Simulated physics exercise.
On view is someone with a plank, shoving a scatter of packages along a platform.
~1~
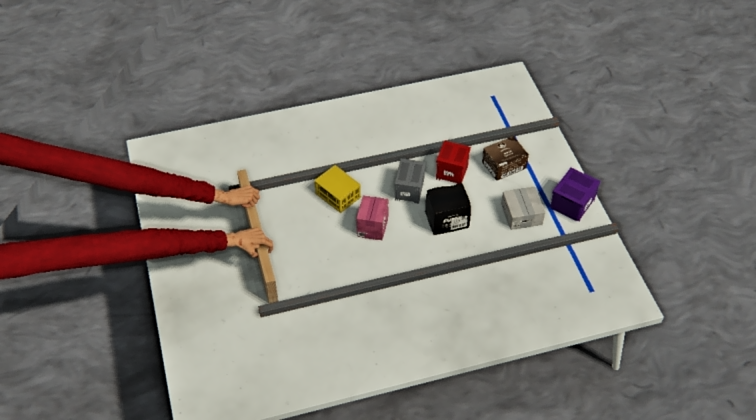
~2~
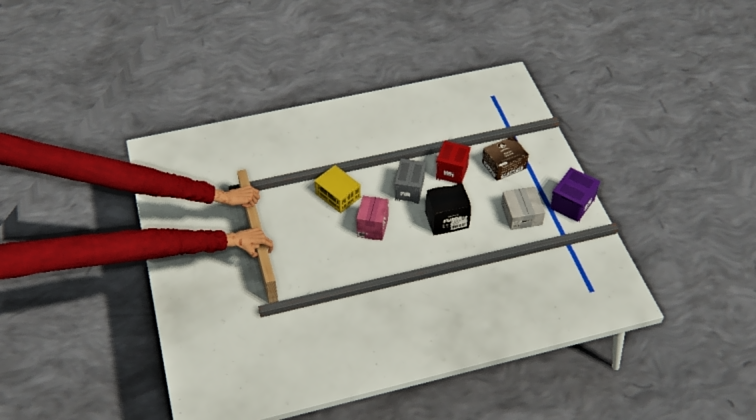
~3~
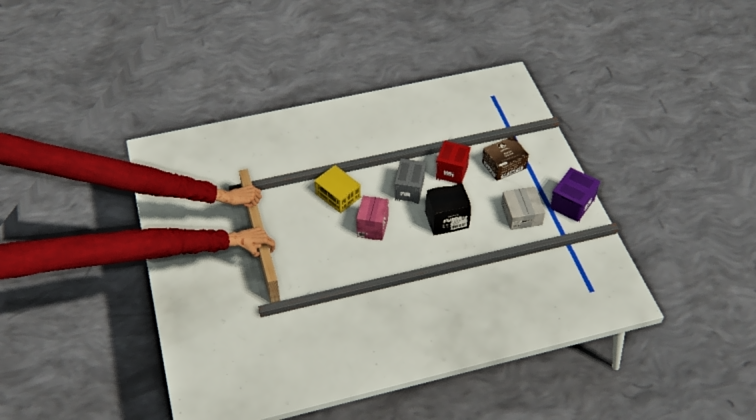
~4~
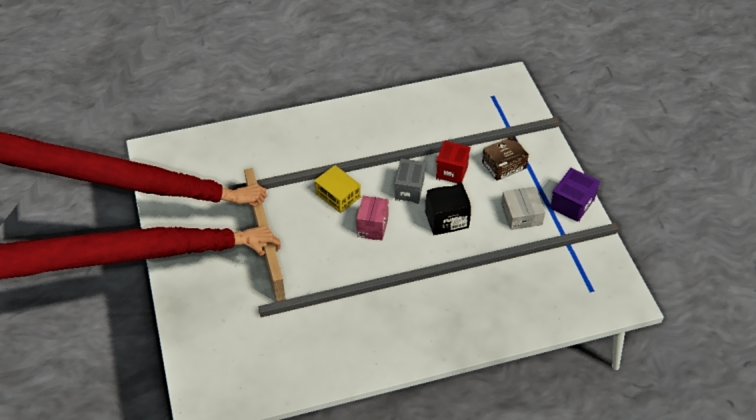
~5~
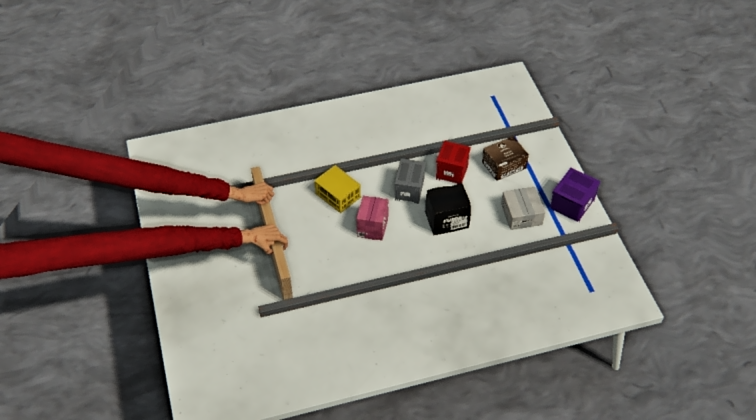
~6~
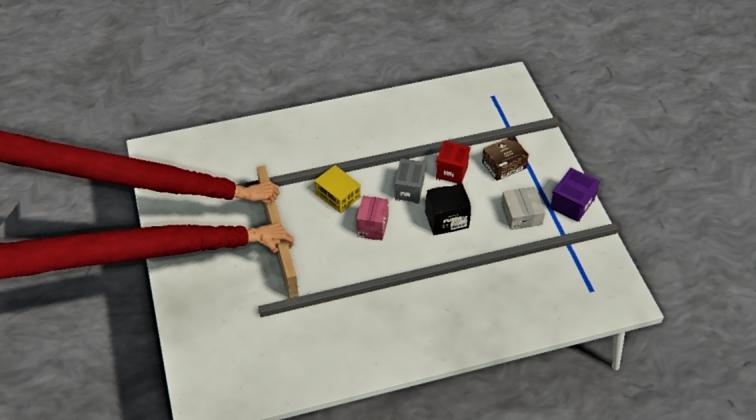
On a pale platform marked with a blue line, two red-sleeved arms hold a wooden plank between dark rails, at first nearly still, then slide it slightly right toward the scattered colored boxes, which stay in place untouched.
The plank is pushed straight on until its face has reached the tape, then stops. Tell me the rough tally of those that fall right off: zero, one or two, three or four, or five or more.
I foresee three or four drops here.
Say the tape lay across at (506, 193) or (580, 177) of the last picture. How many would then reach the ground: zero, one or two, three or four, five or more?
1 or 2; more than four.
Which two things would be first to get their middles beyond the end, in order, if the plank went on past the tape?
The purple tote first, the brown box second.
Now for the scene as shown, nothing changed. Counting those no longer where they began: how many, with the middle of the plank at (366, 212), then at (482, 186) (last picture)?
The first count is 2, and then it's 8.
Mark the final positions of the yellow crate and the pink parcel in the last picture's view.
Around (539, 151) and around (551, 172).
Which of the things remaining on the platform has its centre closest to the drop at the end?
Answer: The grey tote.
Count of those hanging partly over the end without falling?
Count of overhanging things: 1.
Soon after, none off yet; purple tote at rest near (574, 195); brown box at rest near (505, 158); white parcel at rest near (523, 208).
In the end, the number that fall off is three or four; gone, red tote, white parcel, brown box and purple tote.
